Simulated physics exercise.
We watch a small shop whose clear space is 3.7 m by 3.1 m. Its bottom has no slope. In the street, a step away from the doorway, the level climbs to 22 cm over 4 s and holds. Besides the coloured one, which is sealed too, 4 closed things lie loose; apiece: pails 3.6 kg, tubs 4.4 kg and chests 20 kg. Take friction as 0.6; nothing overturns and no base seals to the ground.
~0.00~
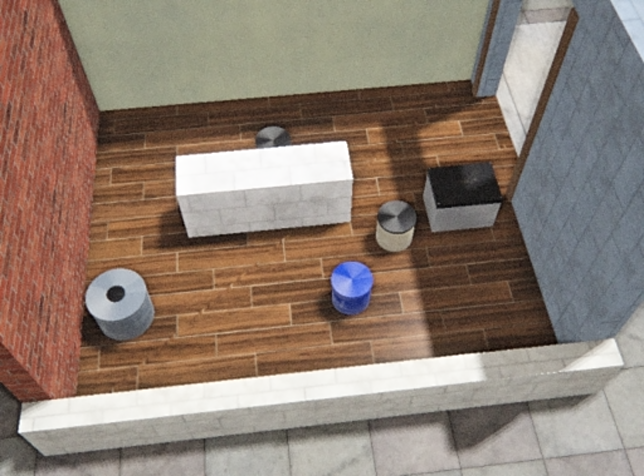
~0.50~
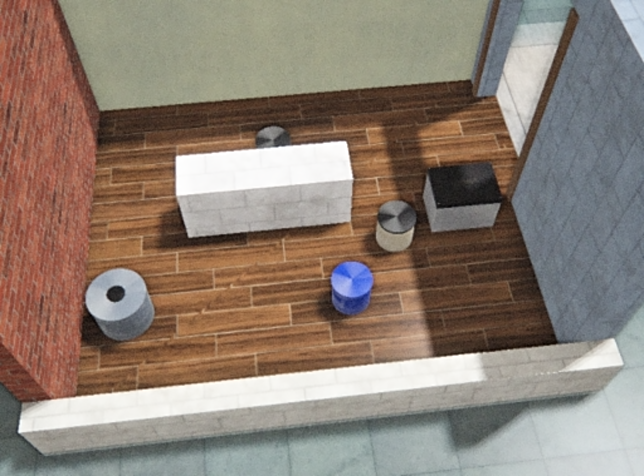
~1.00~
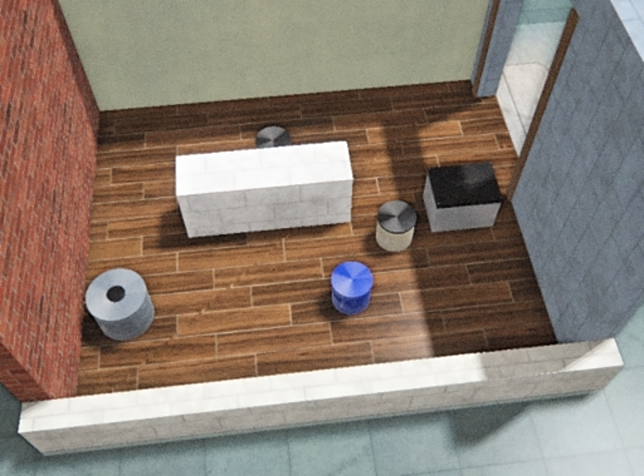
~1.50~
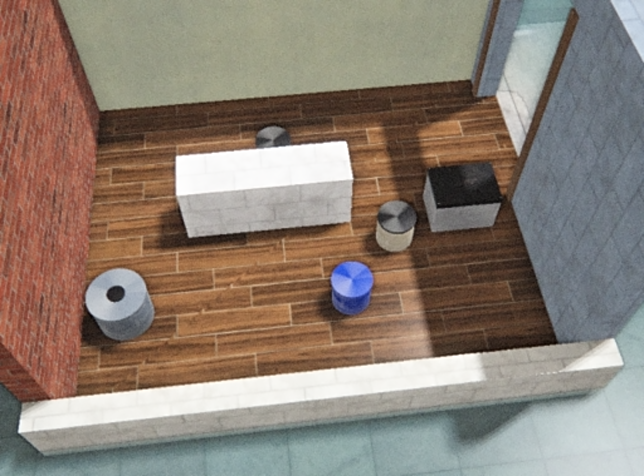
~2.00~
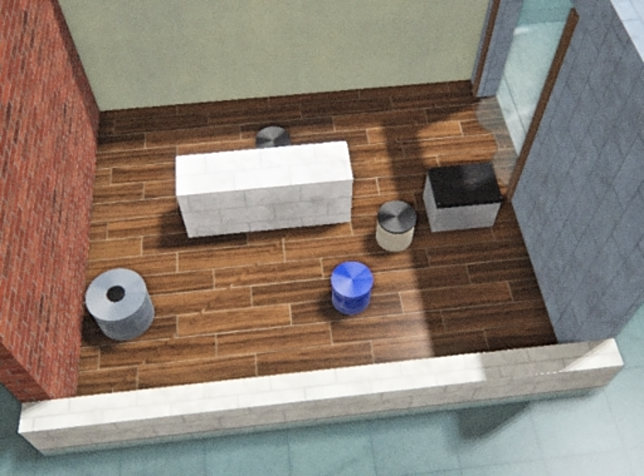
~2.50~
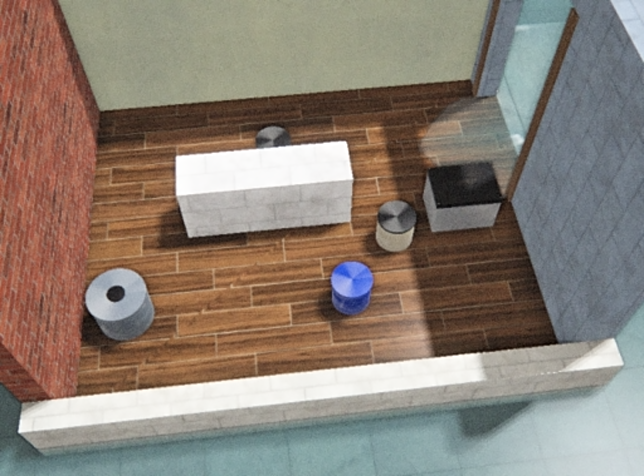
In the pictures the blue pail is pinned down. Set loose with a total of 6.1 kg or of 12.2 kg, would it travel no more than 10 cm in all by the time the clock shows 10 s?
I expect that only the higher weight holds it.
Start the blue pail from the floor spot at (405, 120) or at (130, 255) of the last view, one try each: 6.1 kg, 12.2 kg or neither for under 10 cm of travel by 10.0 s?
In turn: Neither holds; neither is enough.
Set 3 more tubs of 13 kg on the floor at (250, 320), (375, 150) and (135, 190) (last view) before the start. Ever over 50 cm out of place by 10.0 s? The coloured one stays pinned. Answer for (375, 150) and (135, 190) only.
In turn: Over, more.
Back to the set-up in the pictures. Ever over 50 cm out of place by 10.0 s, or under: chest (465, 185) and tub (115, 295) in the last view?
In turn: Short of it, past it.
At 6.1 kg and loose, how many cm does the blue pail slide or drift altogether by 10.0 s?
Some 20 cm in all.
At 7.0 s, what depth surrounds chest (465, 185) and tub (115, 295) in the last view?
Roughly 6 and 5 cm.
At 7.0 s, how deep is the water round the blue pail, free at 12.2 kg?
About 4 cm.
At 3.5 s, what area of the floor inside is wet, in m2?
Some 2.5 m2.
After 3.5 s the blue pail would be 0 cm from its start with 6.1 kg and 0 cm from its start with 12.2 kg; 0 cm of water round it then.
After 4.5 s the blue pail would be 0 cm from its start with 6.1 kg and 0 cm from its start with 12.2 kg; 2 cm of water round it then.
After 7.0 s the blue pail would be 0 cm from its start with 6.1 kg and 0 cm from its start with 12.2 kg; 4 cm of water round it then.
After 10.0 s the blue pail would be 13 cm from its start with 6.1 kg and 1 cm from its start with 12.2 kg; 10 cm of water round it then.
